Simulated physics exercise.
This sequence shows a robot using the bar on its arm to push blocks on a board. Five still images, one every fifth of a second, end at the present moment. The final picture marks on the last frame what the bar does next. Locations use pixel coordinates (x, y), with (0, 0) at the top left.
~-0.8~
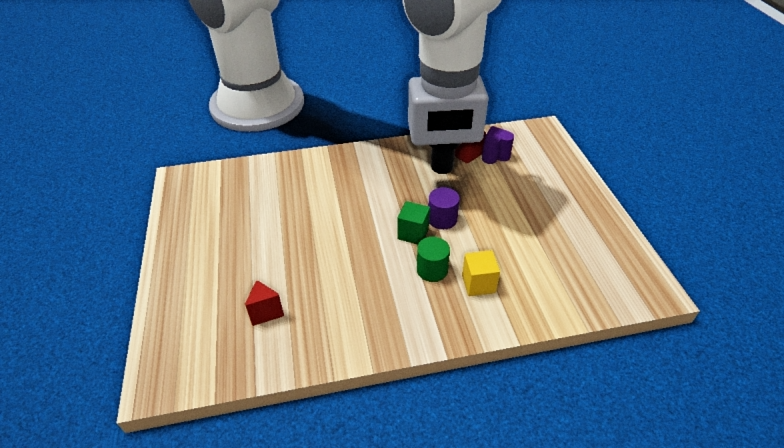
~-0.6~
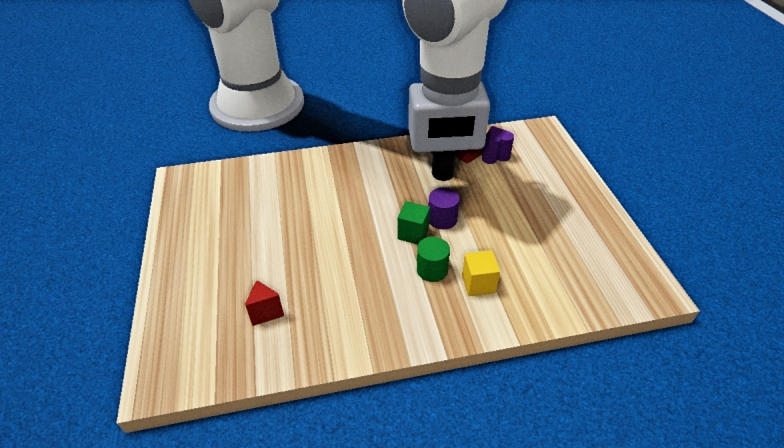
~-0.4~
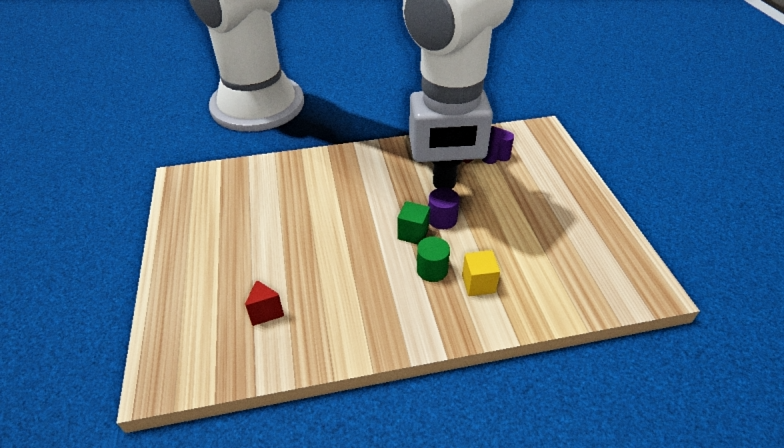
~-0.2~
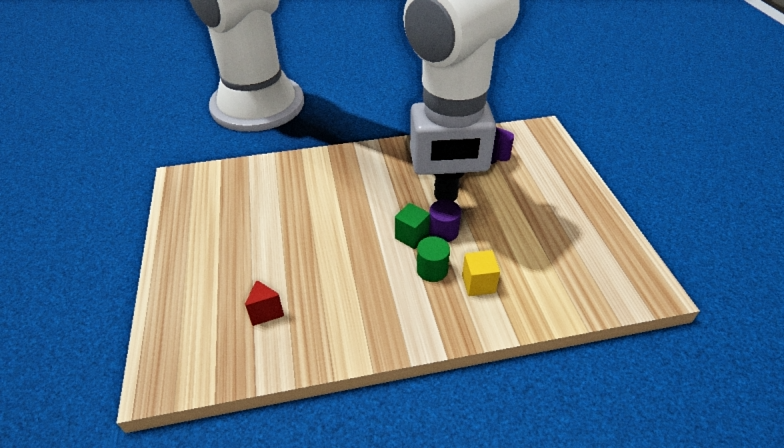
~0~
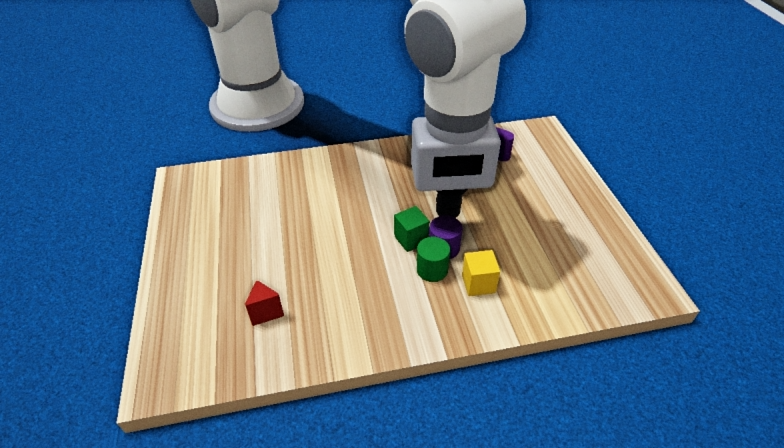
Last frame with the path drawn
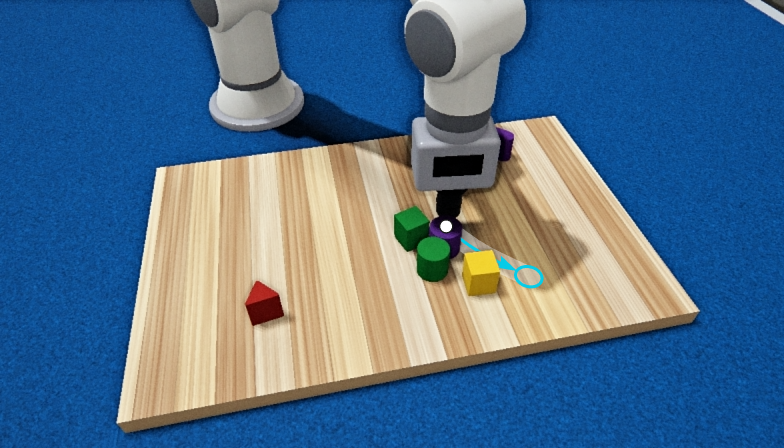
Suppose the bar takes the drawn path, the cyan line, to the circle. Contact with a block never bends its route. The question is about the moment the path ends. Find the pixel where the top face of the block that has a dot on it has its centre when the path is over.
Top centre: (458, 242).
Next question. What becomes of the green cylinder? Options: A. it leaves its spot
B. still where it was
My answer is option A.
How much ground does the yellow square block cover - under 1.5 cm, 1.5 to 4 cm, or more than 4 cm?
It travels less than 1.5 cm.
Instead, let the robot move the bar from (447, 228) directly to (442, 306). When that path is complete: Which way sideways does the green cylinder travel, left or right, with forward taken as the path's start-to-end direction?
Off to the right side.
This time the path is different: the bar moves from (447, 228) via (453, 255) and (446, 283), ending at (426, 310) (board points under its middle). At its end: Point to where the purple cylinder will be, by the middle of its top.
My best guess is (438, 315).
Path on the board, from (447, 228) via (483, 254), ending at (529, 277); the dot is on the purple cylinder.
What follows on the original path. One third of the way, bar at (473, 230); green cylinder at (429, 255); purple cylinder at (456, 240).
Two thirds of the way, bar at (503, 246); green cylinder at (430, 255); purple cylinder at (458, 242).
At the end, bar at (533, 260); green cylinder at (430, 255); purple cylinder at (458, 242); yellow square block in place.
